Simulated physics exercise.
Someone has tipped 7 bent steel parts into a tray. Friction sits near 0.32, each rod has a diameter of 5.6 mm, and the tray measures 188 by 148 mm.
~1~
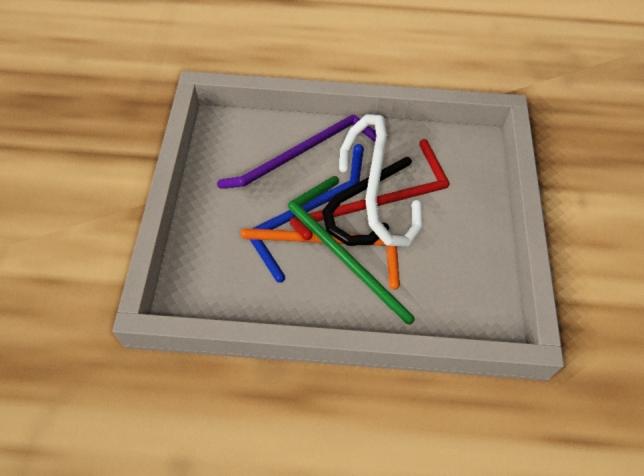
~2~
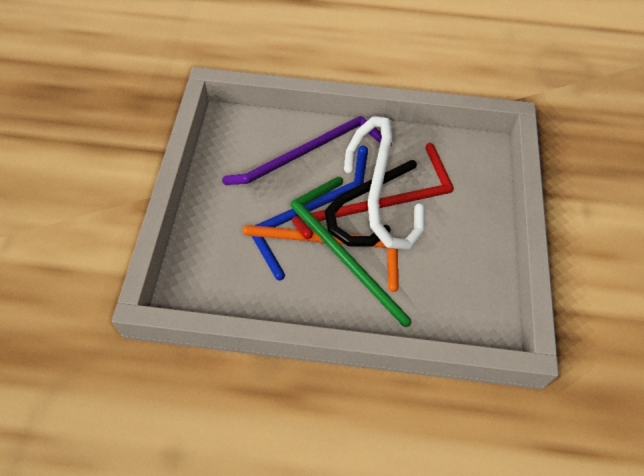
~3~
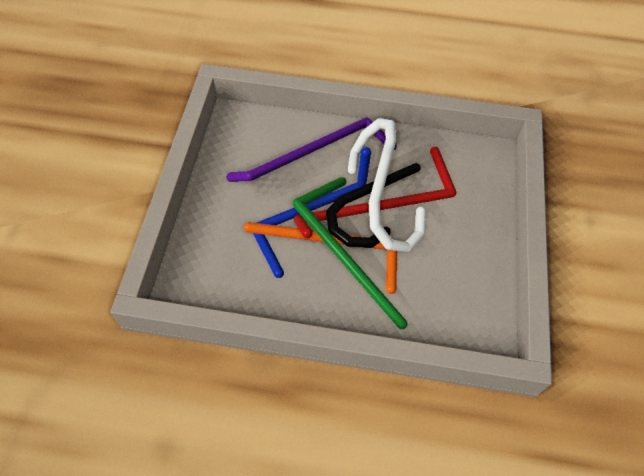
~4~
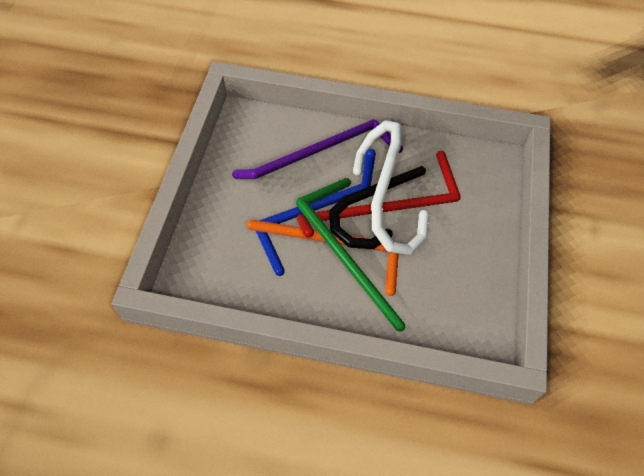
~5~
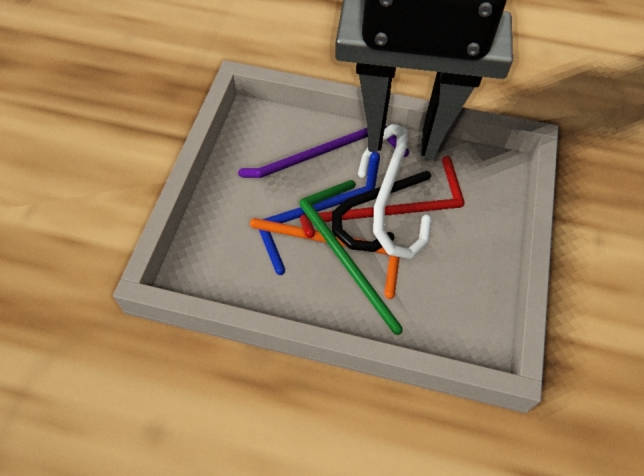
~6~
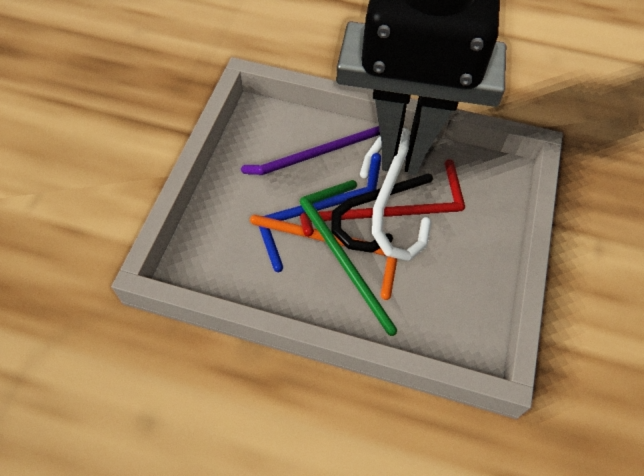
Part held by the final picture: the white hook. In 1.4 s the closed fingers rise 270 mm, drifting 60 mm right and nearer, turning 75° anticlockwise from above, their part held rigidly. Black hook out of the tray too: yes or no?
No, in.
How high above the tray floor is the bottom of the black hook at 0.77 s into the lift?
I'd put it near 0 mm up.
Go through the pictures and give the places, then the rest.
In the first picture, fingers out of view, 211 mm above the grip; black hook from (384, 228) to (407, 161), passing over orange key, over red crank, under white hook; white hook from (344, 168) to (417, 205), passing over orange key, over black hook.
In the second picture, fingers out of view, 211 mm above the grip; green key from (339, 181) to (406, 322), passing over blue crank; white hook from (349, 169) to (419, 209), passing over orange key, over black hook.
In the third picture, fingers out of view, 197 mm above the grip; red crank from (307, 233) to (435, 151), passing over orange key, under black hook; purple crank from (231, 177) to (392, 146).
In the fourth picture, fingers out of view, 105 mm above the grip; black hook from (388, 234) to (421, 171), passing over orange key, over red crank, under white hook; orange key from (391, 291) to (252, 225), passing under red crank, under black hook, under white hook.
In the fifth picture, fingers (405, 126) 13 mm above the grip; blue crank from (280, 270) to (375, 157), passing under green key.
In the sixth picture, fingers (404, 145) closed on the white hook; black hook from (388, 238) to (428, 178); white hook from (365, 174) to (426, 222).
Then, 0.42 s into the lift, lowest point more than 20 mm over the tray floor, white hook 58 mm.
Then, 0.77 s into the lift, lowest point more than 20 mm over the tray floor, white hook 159 mm.
Then, 1.40 s into the lift, lowest point more than 20 mm over the tray floor, white hook 273 mm.
At rest, hanging white hook 273 mm; the other 6 are down.
